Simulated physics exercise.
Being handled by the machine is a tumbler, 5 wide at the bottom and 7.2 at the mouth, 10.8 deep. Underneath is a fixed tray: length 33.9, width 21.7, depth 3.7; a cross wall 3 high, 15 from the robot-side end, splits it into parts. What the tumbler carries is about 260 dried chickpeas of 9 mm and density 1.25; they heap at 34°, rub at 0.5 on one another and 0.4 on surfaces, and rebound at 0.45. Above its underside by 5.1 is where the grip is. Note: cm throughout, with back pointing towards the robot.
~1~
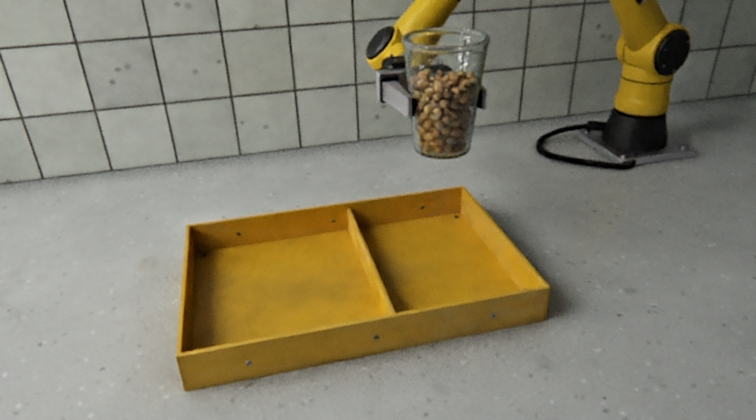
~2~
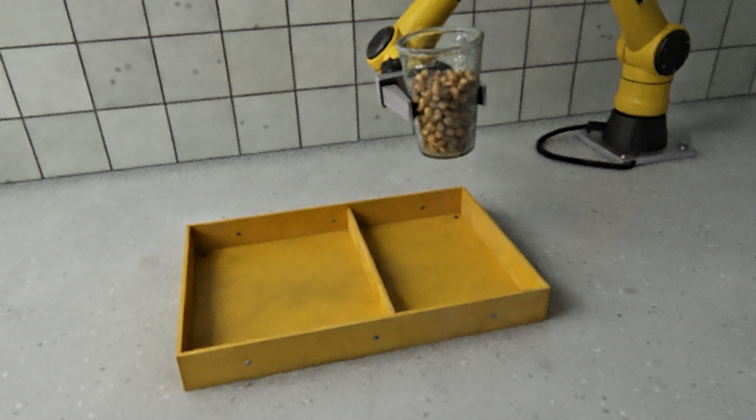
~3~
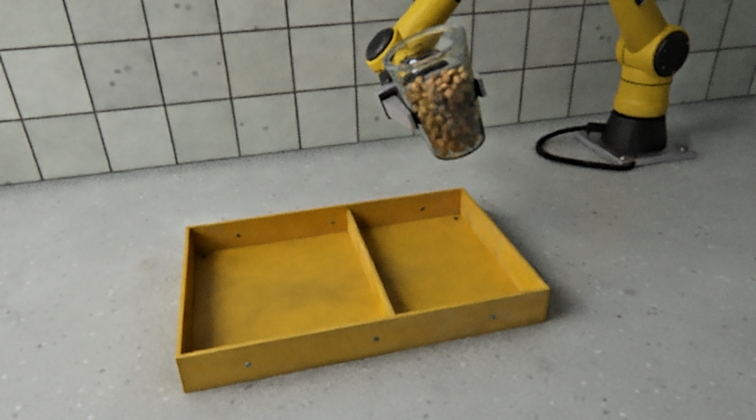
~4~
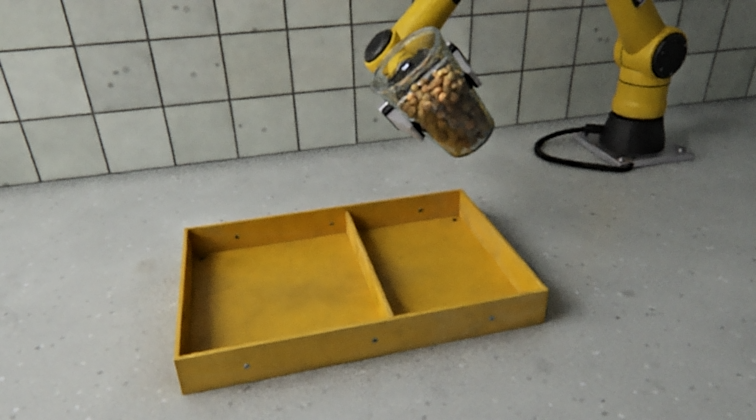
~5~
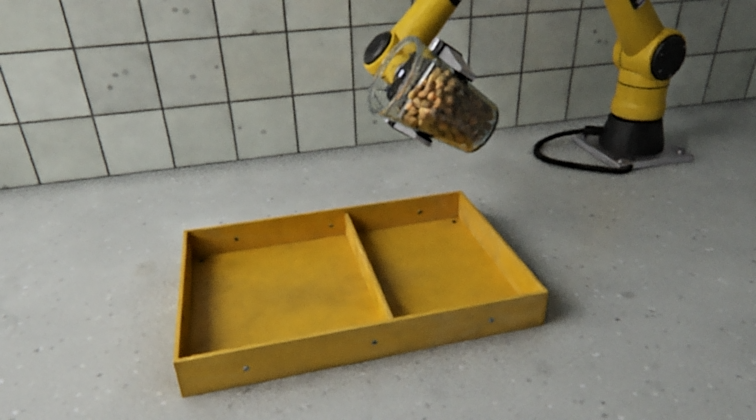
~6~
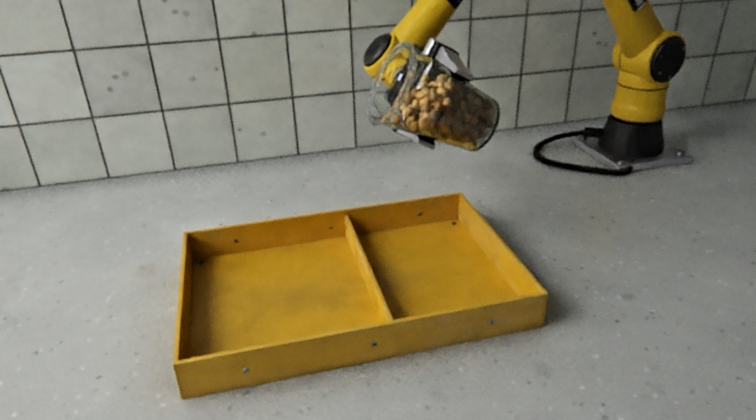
A yellow robot arm tilts a clear tumbler of nuts steeply leftward above a divided yellow tray.
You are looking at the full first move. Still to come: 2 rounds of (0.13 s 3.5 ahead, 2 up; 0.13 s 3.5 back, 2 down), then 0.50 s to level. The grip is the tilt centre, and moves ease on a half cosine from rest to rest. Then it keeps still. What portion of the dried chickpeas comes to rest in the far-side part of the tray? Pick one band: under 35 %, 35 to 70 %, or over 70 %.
Under 35 %.
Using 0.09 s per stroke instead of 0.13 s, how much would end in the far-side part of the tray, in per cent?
I'd expect some 45 per cent.
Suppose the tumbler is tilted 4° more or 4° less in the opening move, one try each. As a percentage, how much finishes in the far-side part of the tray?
Estimates, in order: 25 % and 15 %.
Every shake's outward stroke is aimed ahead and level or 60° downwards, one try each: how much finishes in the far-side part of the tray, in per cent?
Near 10 and 0 percent respectively.
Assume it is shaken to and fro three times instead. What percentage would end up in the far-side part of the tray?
I'd expect something close to 25 per cent.
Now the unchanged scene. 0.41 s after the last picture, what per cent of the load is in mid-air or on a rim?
I'd put it near 1 per cent.
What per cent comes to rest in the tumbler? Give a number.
Roughly 75 percent.
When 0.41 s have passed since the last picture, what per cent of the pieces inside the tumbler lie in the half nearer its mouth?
Near 50 in a hundred.
Then, 0.41 s later, tilted 61° forward, highest piece 23 above the table; 233 in the tumbler, 25 in the far-side part, 3 in the robot-side part, 2 in flight or on a rim.
Then, 0.82 s later, tilted 22° forward, highest piece 24 above the table; 203 in the tumbler, 51 in the far-side part, 9 in the robot-side part.
Then, 1.22 s later, level, highest piece 24 above the table; 203 in the tumbler, 51 in the far-side part, 9 in the robot-side part.
Then, 2.27 s later, level, highest piece 24 above the table; 203 in the tumbler, 51 in the far-side part, 9 in the robot-side part.
At rest, 203 in the tumbler, 51 in the far-side part, 9 in the robot-side part. That is 19 % in the far-side part of the tray.
